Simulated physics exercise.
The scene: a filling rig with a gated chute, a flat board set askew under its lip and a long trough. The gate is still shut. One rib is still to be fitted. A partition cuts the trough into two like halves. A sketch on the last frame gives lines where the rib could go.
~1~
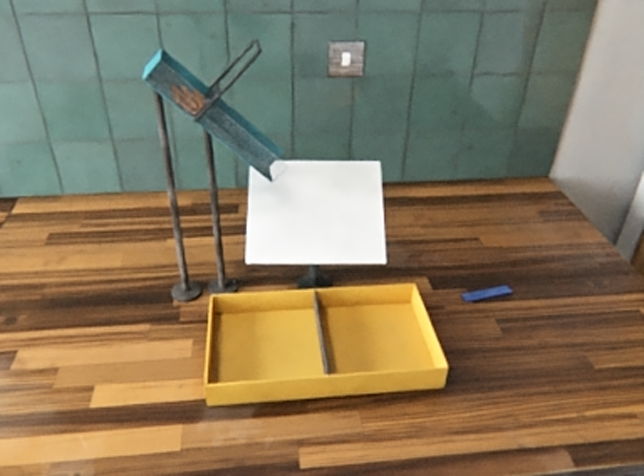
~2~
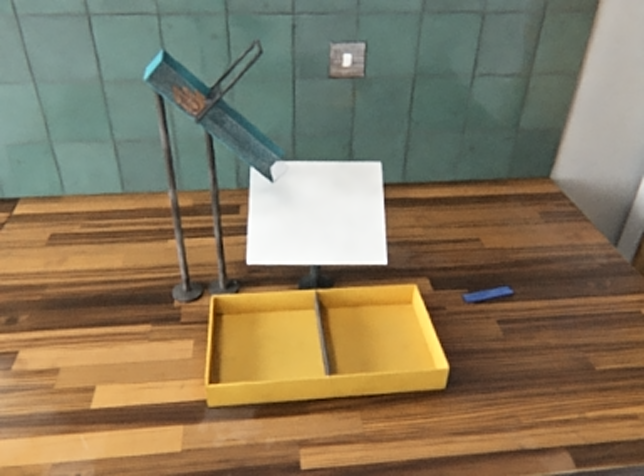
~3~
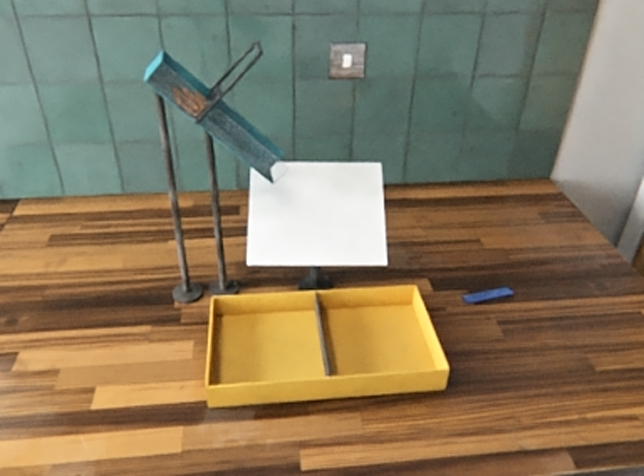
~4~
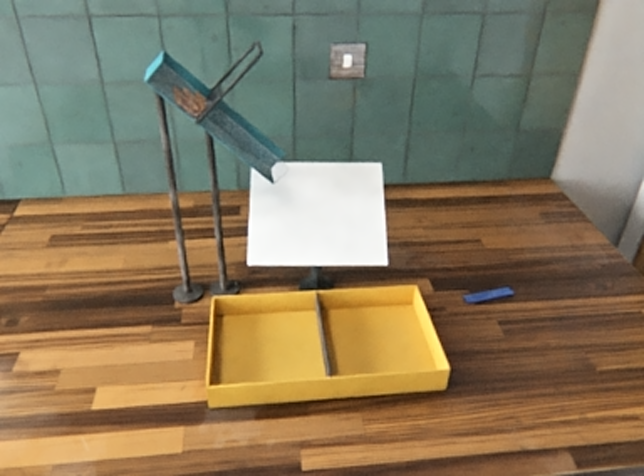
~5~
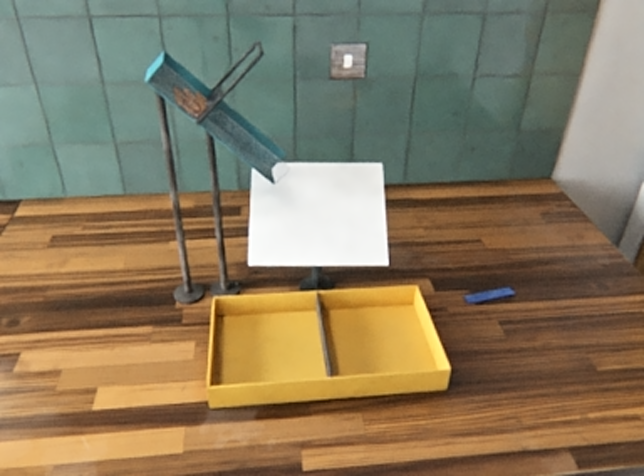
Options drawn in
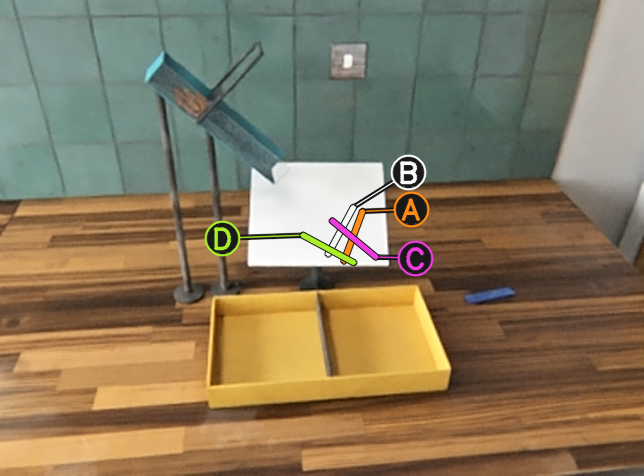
Nothing moves apart from a barely noticeable shift of the whole view. A blue-green chute on two thin dark posts slants down to the right toward a tilted white board, behind a yellow trough split by a dark partition, while a small blue strip lies still on the striped wooden counter.
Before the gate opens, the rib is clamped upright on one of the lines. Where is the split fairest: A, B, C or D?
Take A.
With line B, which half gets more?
Left.
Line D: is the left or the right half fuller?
The right half.
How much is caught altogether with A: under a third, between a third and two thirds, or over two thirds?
It is over two thirds.
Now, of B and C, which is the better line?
C.
On the marked copy, line A from (362, 211) to (344, 261); line B from (353, 207) to (328, 254); line C from (332, 220) to (375, 257); line D from (302, 235) to (353, 262).
Choosing A, of what is caught, roughly a third in the left half, roughly two thirds in the right.
Choosing B, of what is caught, almost all in the left half, just a few in the right.
Choosing C, of what is caught, roughly a quarter in the left half, the larger part in the right.
Choosing D, of what is caught, about a tenth in the left half, almost all in the right.
